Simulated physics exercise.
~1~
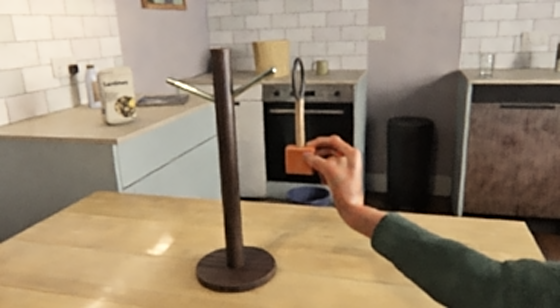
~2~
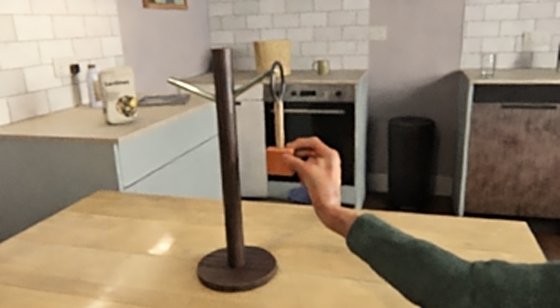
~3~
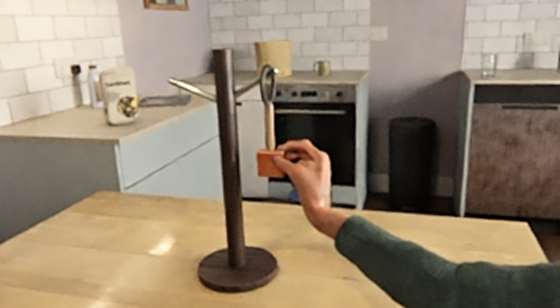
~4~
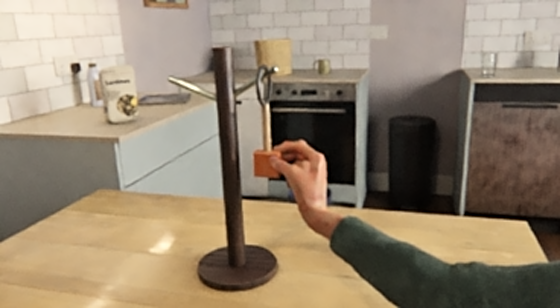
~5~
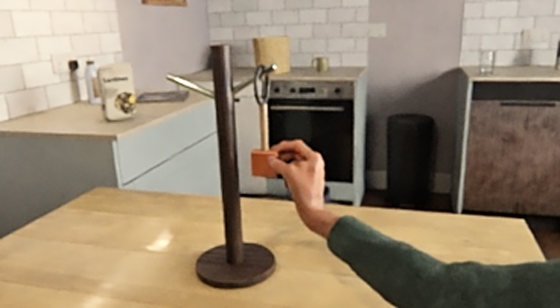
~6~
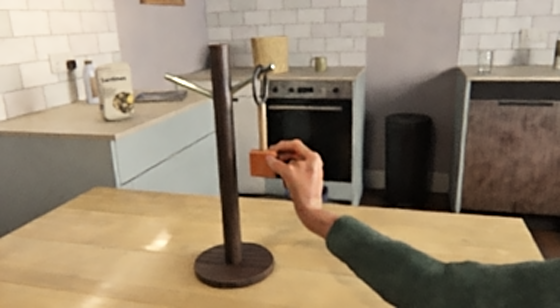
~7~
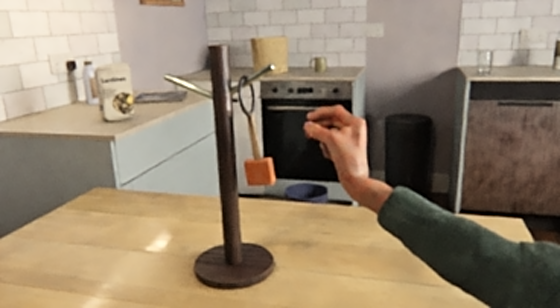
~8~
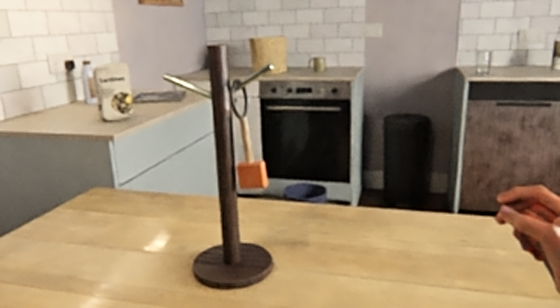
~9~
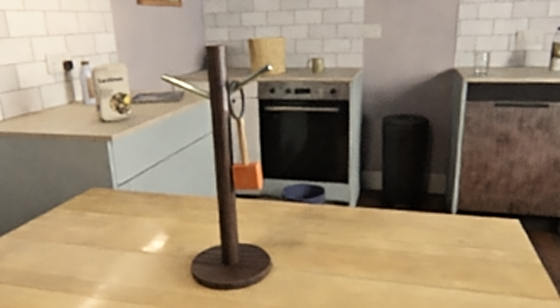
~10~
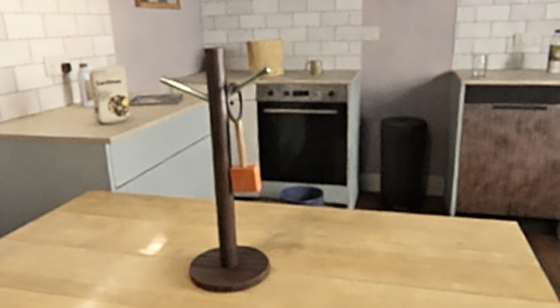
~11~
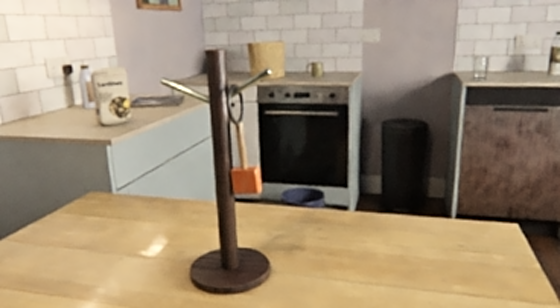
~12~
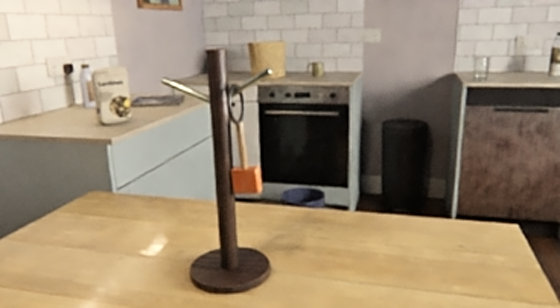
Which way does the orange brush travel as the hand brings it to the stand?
The orange brush moves to the left, toward the post of the peg stand.
In a kitchen with white tiled walls and an oven in the background, a dark peg stand with slim metal arms stands on a wooden table. A hand in a green sleeve holds an orange brush by its block, with the loop at its other end pointing up. The hand moves the brush left until the loop reaches the arm on the right side of the stand. The fingers then let go, and the brush swings slightly left and tilts a little as the hand withdraws to the right. The brush ends hooked on the arm, hanging beside the post.
